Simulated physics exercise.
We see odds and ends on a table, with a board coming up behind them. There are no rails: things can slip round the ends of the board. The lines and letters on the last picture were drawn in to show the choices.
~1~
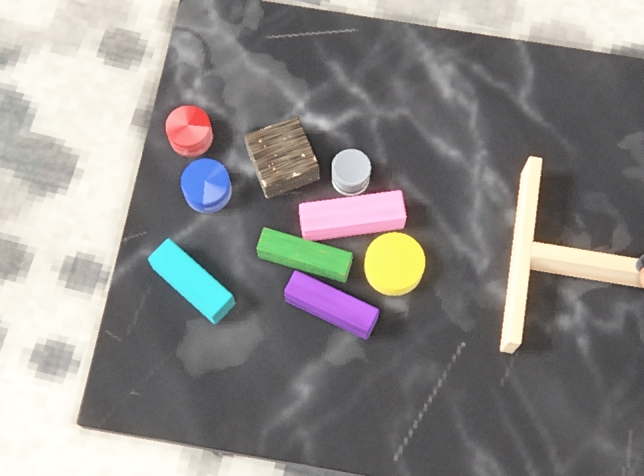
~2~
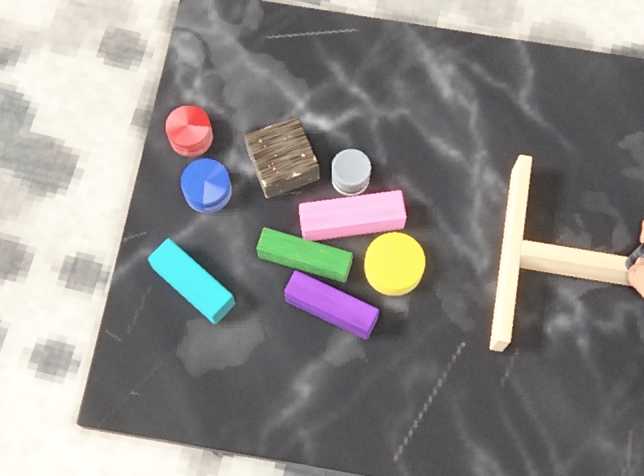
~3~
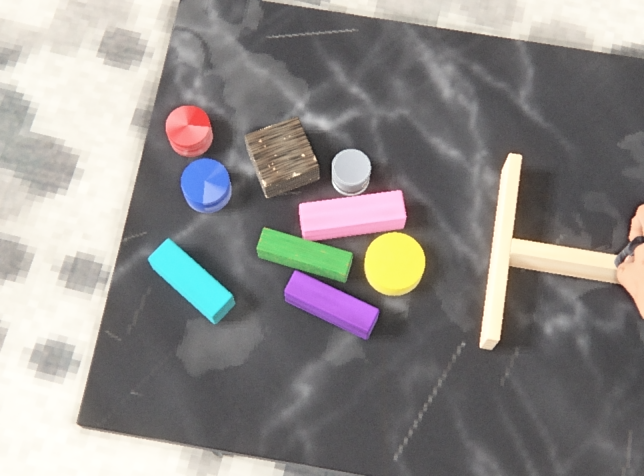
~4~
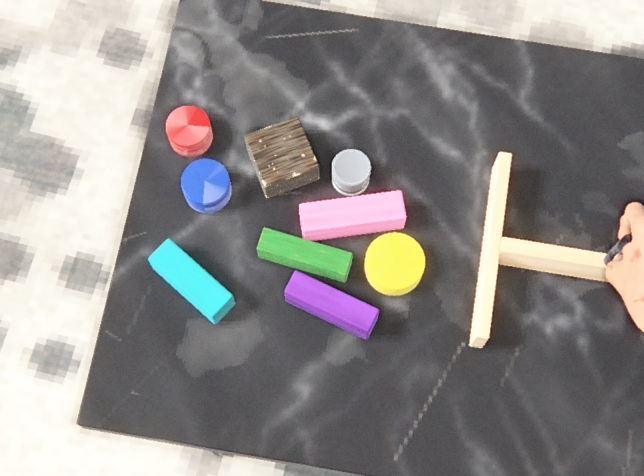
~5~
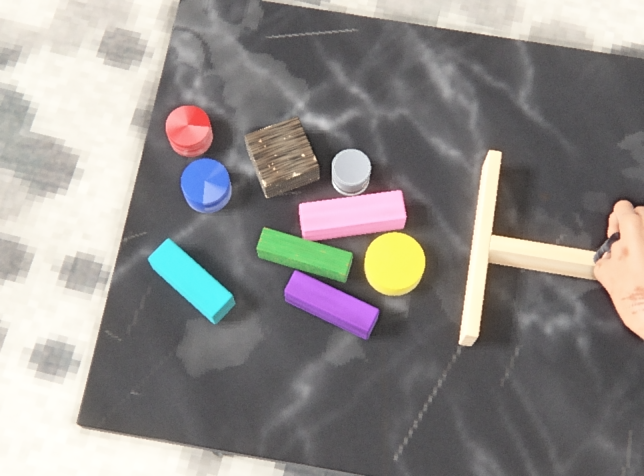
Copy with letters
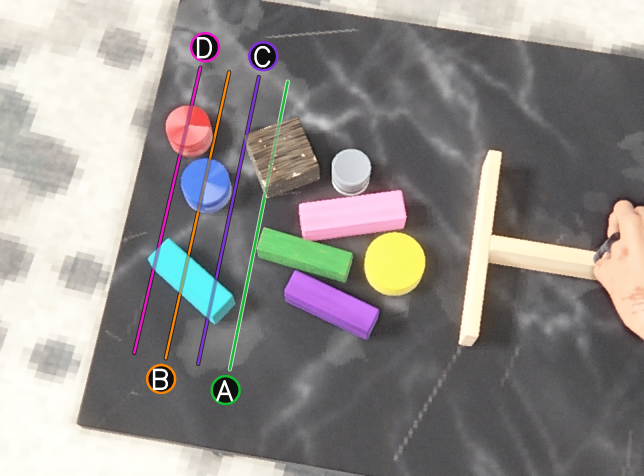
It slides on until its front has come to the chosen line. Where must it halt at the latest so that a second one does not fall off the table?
Up to line A.
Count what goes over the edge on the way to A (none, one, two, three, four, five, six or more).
The count is none.
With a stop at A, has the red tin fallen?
No.
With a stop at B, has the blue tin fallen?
Yes.
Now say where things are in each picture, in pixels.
Purple stick (331, 305); black block (282, 157); board (526, 247), in the first frame.
Board (516, 246); blue tin (207, 186), in the second frame.
Board (504, 244); grey tin (351, 173), in the third frame.
Board (494, 242); red tin (189, 131), in the fourth frame.
Board (484, 241); purple stick (331, 305); black block (282, 157); green bar (305, 256), in the fifth frame.
On the copy, A at (260, 219); B at (199, 209); C at (230, 214); D at (169, 204).
On A. First, board (402, 227); green bar (285, 253); yellow tin (360, 257).
Then, board (323, 214); blue tin (192, 183); turquoise stick (187, 285).
Finally, board (264, 205); blue tin (142, 162); red tin (161, 121); none fallen.
By contrast, B drops three; C drops three; D drops six.
